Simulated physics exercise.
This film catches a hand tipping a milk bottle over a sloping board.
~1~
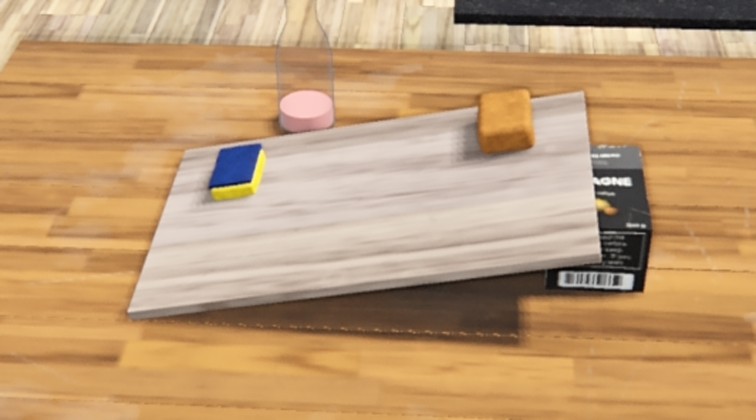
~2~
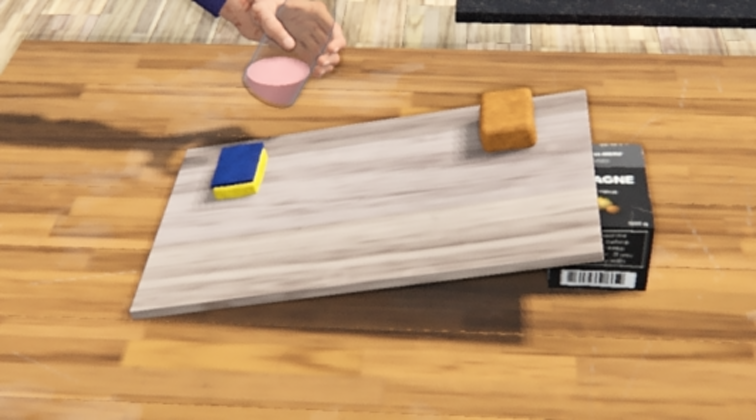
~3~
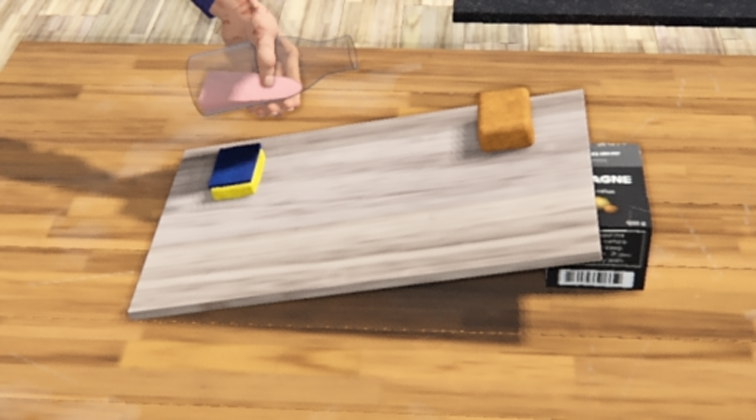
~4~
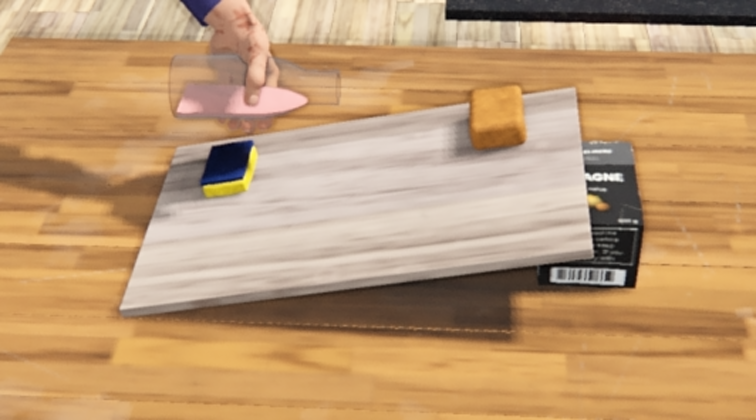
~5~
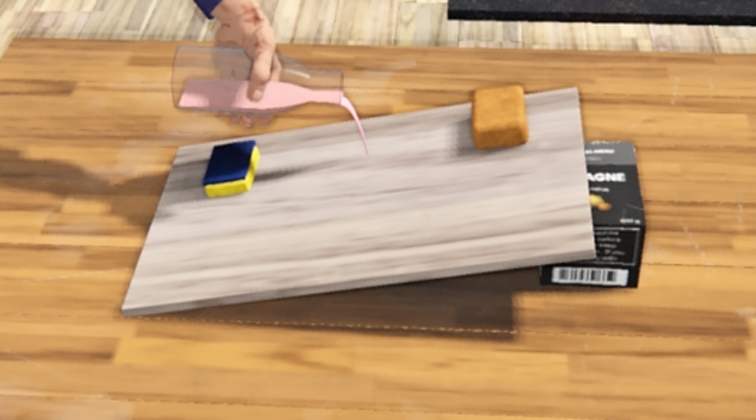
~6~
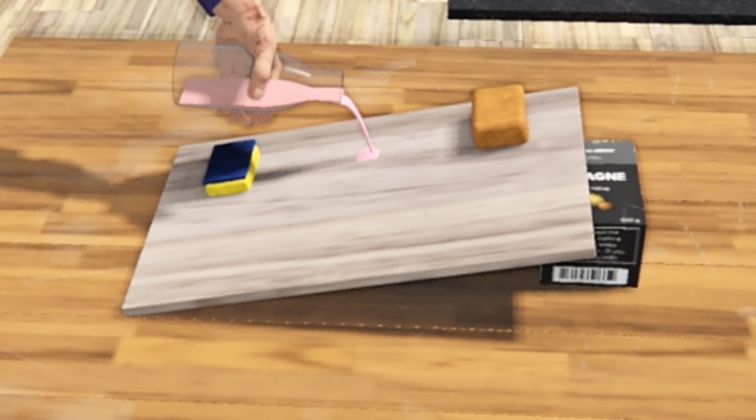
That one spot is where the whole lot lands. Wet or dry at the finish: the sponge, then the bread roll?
Sponge - wet; bread roll - dry.
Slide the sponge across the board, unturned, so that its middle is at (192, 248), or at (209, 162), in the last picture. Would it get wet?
At the first place it stays dry, at the second it ends up in the puddle.
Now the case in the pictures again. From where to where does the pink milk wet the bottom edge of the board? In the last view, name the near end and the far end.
Wet edge limits: (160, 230) near, (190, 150) far.
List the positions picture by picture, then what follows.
The first picture shows the board slopes down to the left; milk bottle (304, 59) nearly empty; sponge (238, 172); bread roll (506, 121).
The second picture shows milk bottle (301, 29) tipped 30° with all of its load; sponge (240, 171).
The third picture shows milk bottle (277, 68) tipped 75° with all of its load; bread roll (506, 119).
The fourth picture shows the board slopes down to the left; milk bottle (260, 87) tipped 90° with all of its load; sponge (230, 169).
The fifth picture shows the first of it lands; milk bottle (262, 83) tipped 95° with all of its load; bread roll (500, 117).
The sixth picture shows the first of it lands; milk bottle (263, 81) tipped 95° with nearly all of its load; sponge (232, 168); bread roll (500, 116).
Soon after, it runs down to the left; the sponge is wet; the bread roll is dry.
Later, it runs down to the left and off the end; the sponge is wet; the bread roll is dry.
In the end, it runs down to the left and off the end; the sponge is wet; the bread roll is dry.
